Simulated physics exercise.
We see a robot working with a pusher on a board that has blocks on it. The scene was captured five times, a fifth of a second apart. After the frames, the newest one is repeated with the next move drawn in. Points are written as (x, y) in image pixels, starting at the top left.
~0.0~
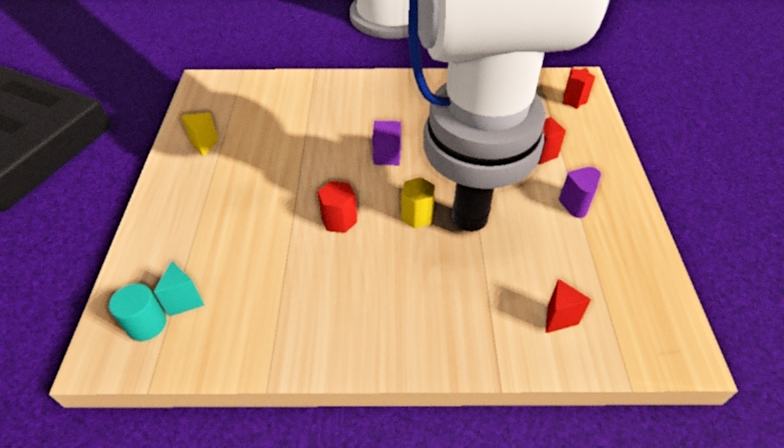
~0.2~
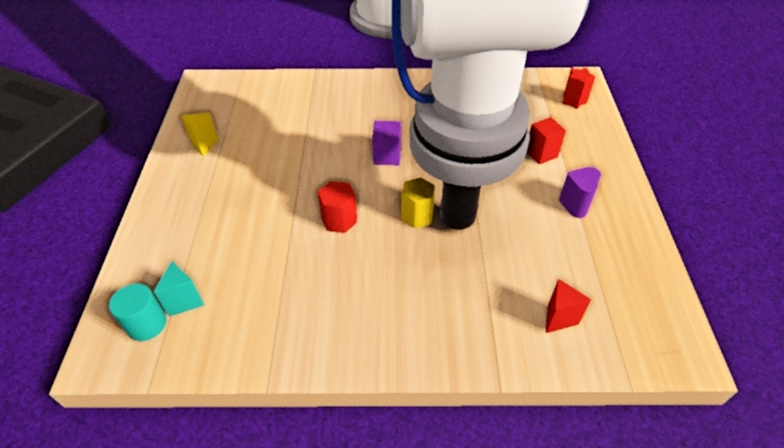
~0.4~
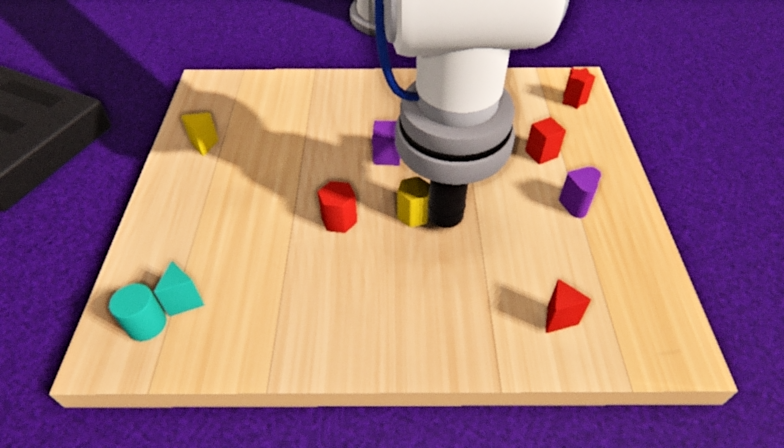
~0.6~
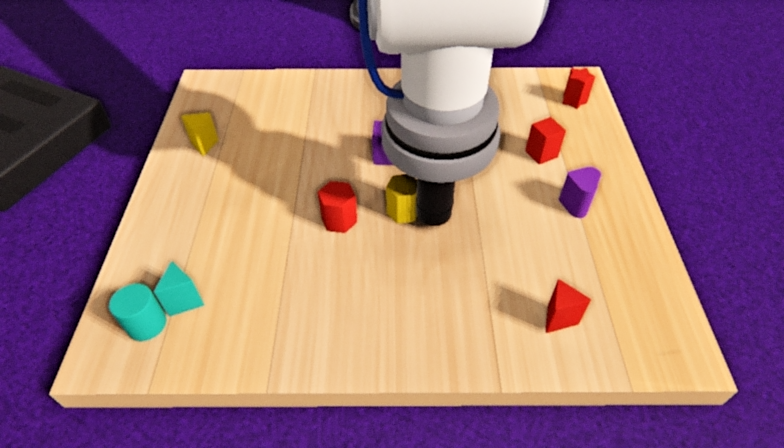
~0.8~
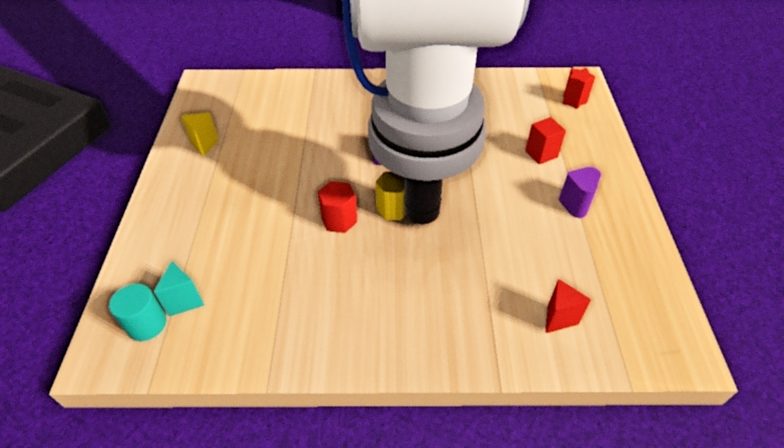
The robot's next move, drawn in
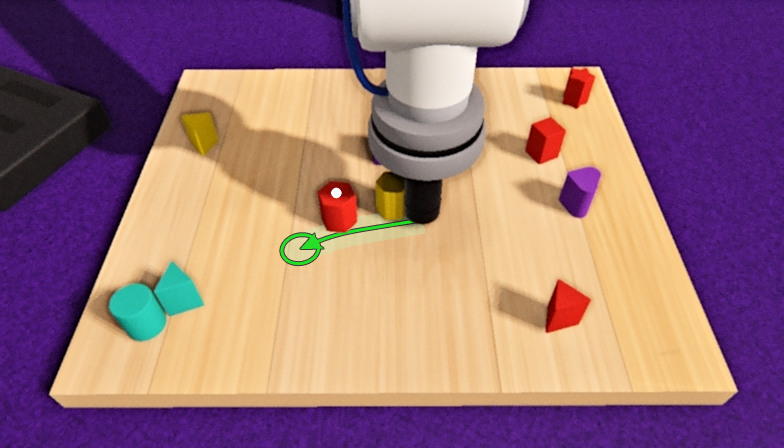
The footage shows a robot arm with a black pusher moving left across a wooden board of colored blocks, then making contact with the yellow hexagonal block and pushing it a short distance left toward the red hexagonal block.
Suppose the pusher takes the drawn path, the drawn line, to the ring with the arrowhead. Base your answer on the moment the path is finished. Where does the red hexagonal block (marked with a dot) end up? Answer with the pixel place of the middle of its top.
I'd expect the centre of its top face to be at (304, 190).
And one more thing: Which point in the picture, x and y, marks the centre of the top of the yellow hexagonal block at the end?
It ends at (362, 176).
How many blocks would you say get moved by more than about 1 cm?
Looking at the path, I think two of the blocks end up more than 1 cm away.
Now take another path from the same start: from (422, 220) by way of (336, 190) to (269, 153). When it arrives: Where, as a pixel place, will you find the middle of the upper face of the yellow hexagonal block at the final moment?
So, by the moment the path ends, you'll find the top centre of the yellow hexagonal block at (234, 121).
Drawn move, from (422, 220) via (381, 227) and (340, 234), ending at (300, 249); the dot is on the red hexagonal block.
The first path, step by step. One third of the way, pusher at (380, 219); yellow hexagonal block at (364, 177), turned 70° clockwise.
Two thirds of the way, pusher at (339, 227); red hexagonal block at (310, 191); yellow hexagonal block at (362, 176), turned 75° clockwise.
At the end, pusher at (299, 241); red hexagonal block at (304, 190), turned 25° clockwise; yellow hexagonal block at (362, 176), turned 75° clockwise.
